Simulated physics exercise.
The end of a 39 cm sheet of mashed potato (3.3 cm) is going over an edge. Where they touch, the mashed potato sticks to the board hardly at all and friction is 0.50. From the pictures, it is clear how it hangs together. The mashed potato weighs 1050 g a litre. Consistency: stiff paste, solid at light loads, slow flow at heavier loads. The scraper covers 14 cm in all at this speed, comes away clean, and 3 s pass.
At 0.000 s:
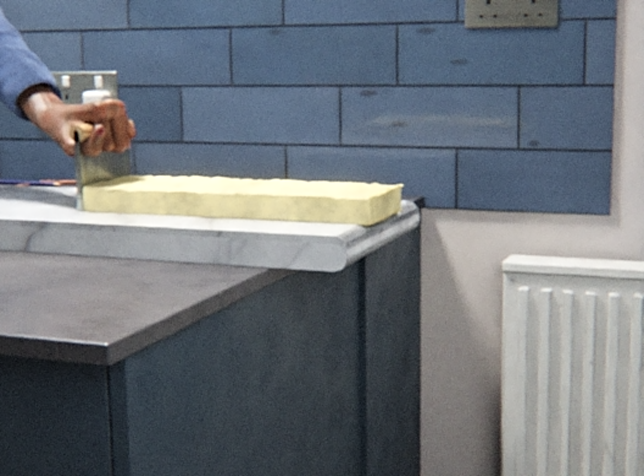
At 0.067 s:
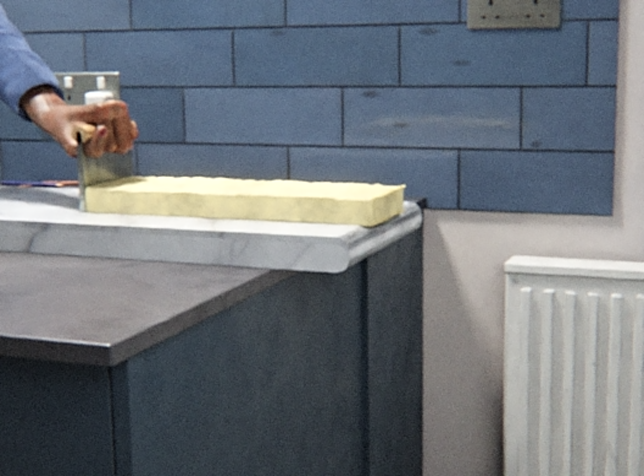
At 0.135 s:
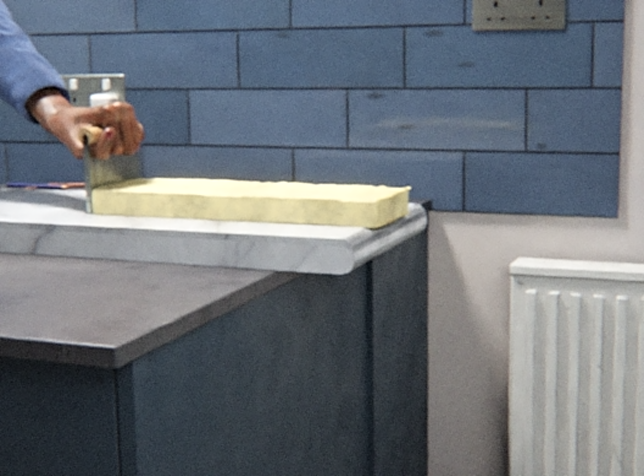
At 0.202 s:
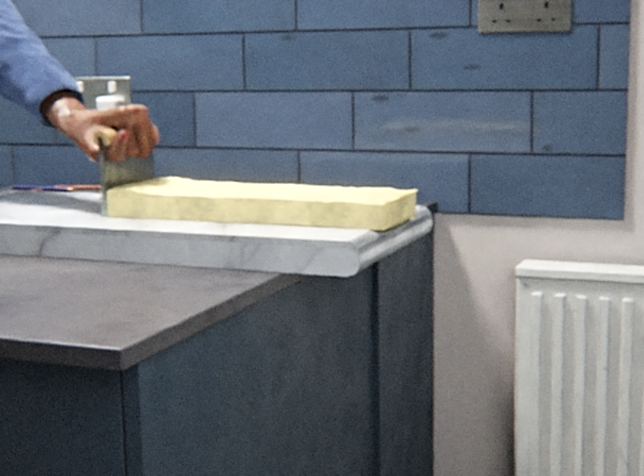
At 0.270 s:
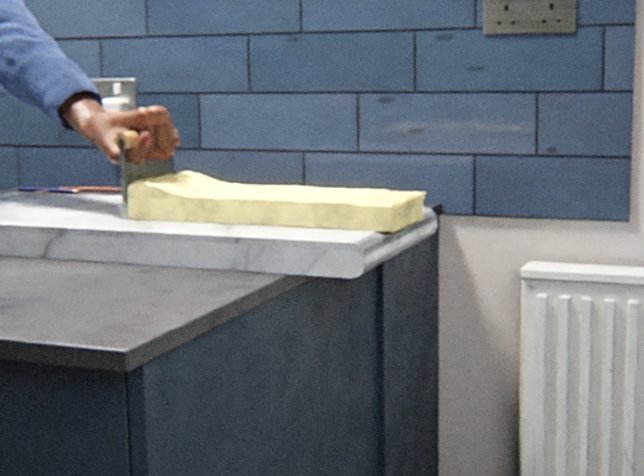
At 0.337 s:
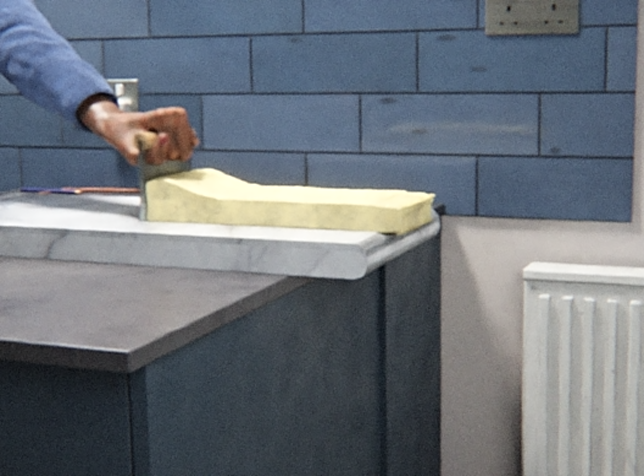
The video shows a hand holding a scraper against the left end of a pale yellow slab on a marble-patterned board, then pushing it slightly right, the near end bulging upward as the far end edges just past the board's edge.
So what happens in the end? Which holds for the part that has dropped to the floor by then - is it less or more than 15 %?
Of the two, more.
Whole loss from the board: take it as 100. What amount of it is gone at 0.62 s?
Roughly 100 percent.
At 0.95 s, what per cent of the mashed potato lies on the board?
Near 75 %.
After 0.62 s, 77 % lies on the board and 0 % has fallen.
After 0.95 s, 76 % lies on the board and 22 % has fallen.
After 1.28 s, 76 % lies on the board and 22 % has fallen.
After 1.61 s, 76 % lies on the board and 22 % has fallen.
After 3.61 s, at the end, 76 % lies on the board and 22 % has fallen.
